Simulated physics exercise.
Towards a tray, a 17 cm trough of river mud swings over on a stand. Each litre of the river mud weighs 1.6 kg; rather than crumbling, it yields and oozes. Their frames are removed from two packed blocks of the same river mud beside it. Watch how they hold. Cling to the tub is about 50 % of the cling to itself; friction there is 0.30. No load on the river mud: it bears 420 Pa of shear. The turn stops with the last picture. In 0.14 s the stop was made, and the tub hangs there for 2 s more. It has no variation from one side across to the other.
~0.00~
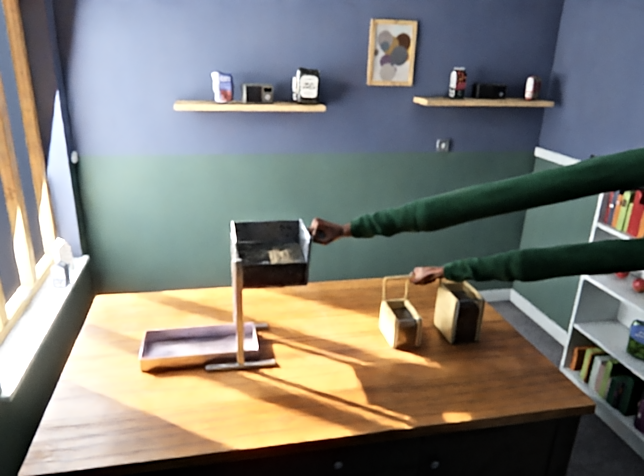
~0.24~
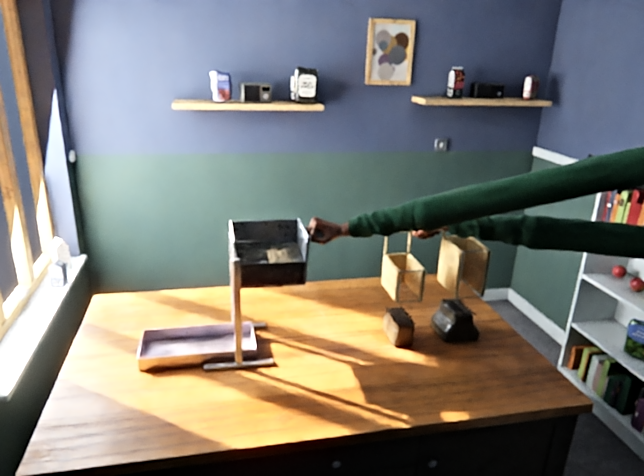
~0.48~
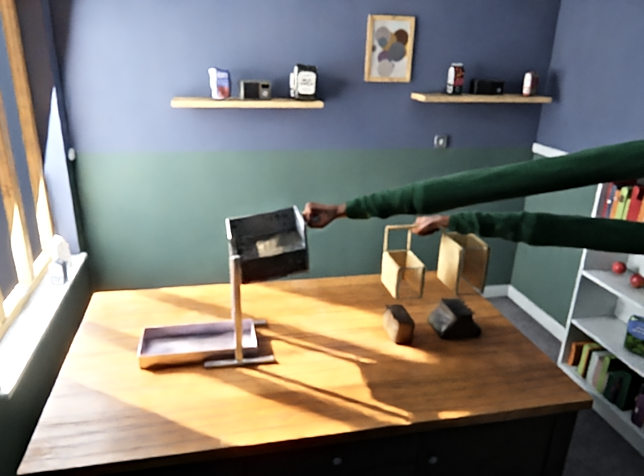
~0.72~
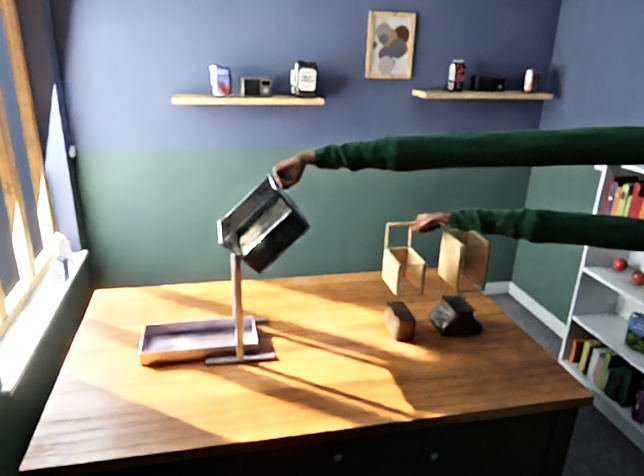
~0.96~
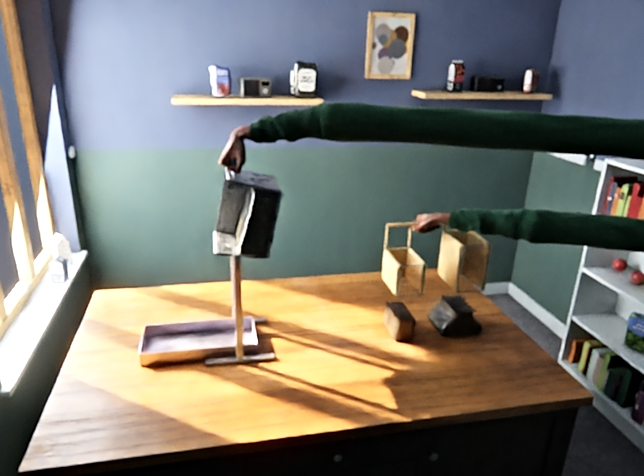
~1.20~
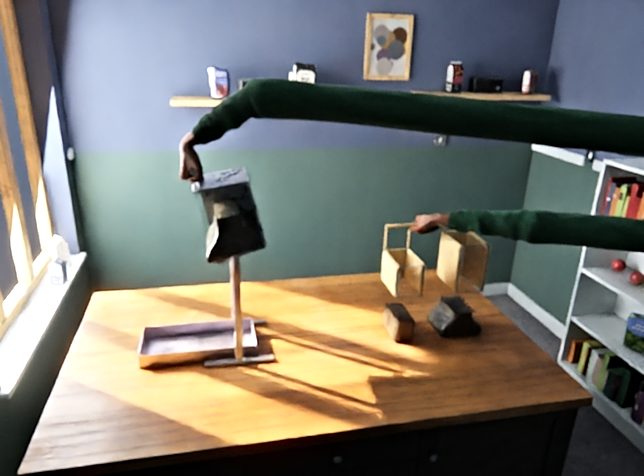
On a sunlit wooden table, a hand lifting wooden moulds off two dark mud blocks, then another turning a trough over leftwards.
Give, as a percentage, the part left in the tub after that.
I would say roughly 0 per cent is left.
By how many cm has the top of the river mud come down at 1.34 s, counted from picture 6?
About 7 cm.
After 1.34 s, the tub is at 103 degrees and holds 53 %.
After 1.51 s, the tub is at 103 degrees and holds 23 %.
After 1.68 s, the tub is at 103 degrees and holds 0 %.
After 1.85 s, the tub is at 103 degrees and holds 0 %.
After 3.20 s, the tub is at 103 degrees and holds 0 %.
